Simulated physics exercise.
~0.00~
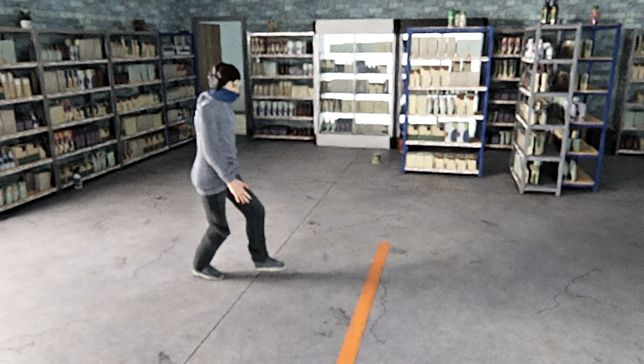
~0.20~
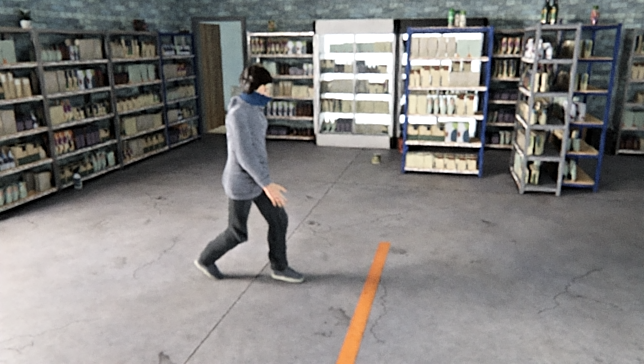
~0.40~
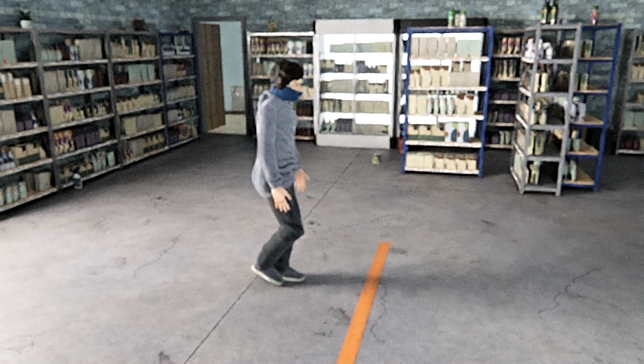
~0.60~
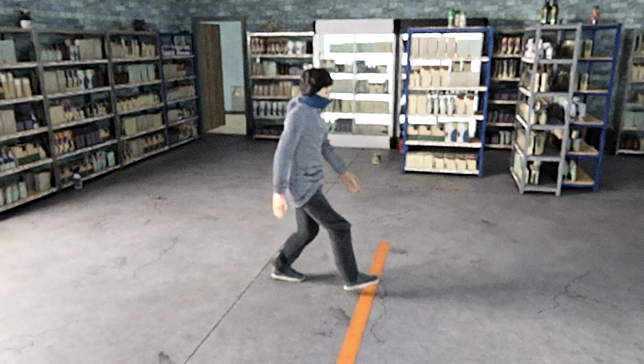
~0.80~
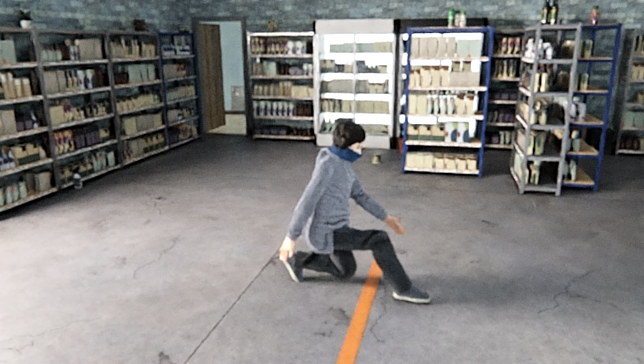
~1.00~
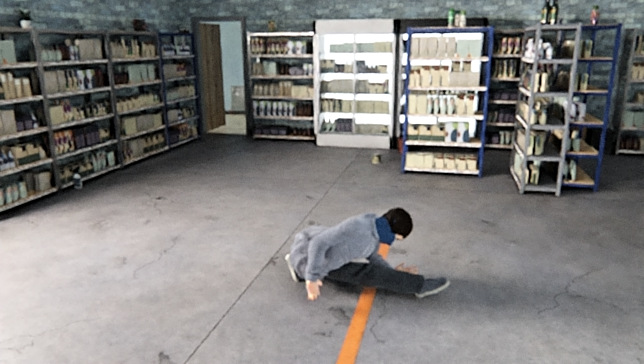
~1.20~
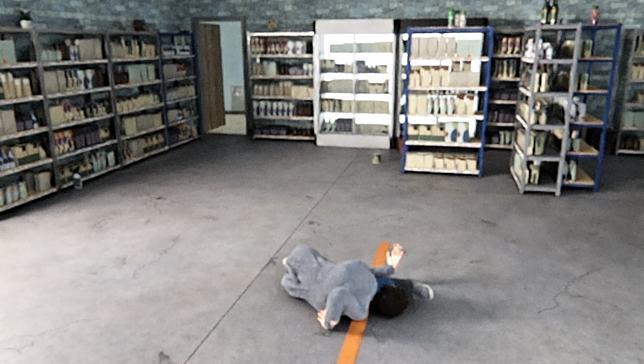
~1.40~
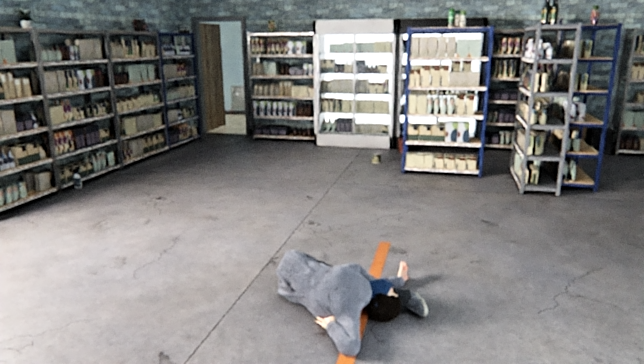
At first, a person in a grey hooded top, dark trousers and a blue neck covering walks right across a grey floor, toward an orange strip of tape, with stocked shelves behind. The person keeps stepping forward, arms swinging low, until the leading foot reaches the tape. Then the knees give, and the body sinks with one leg stretched out over the strip. The torso pitches forward and down, the head dropping past the tape. Finally the person lies crumpled on the floor, the hips stopping short of the tape on its left side.
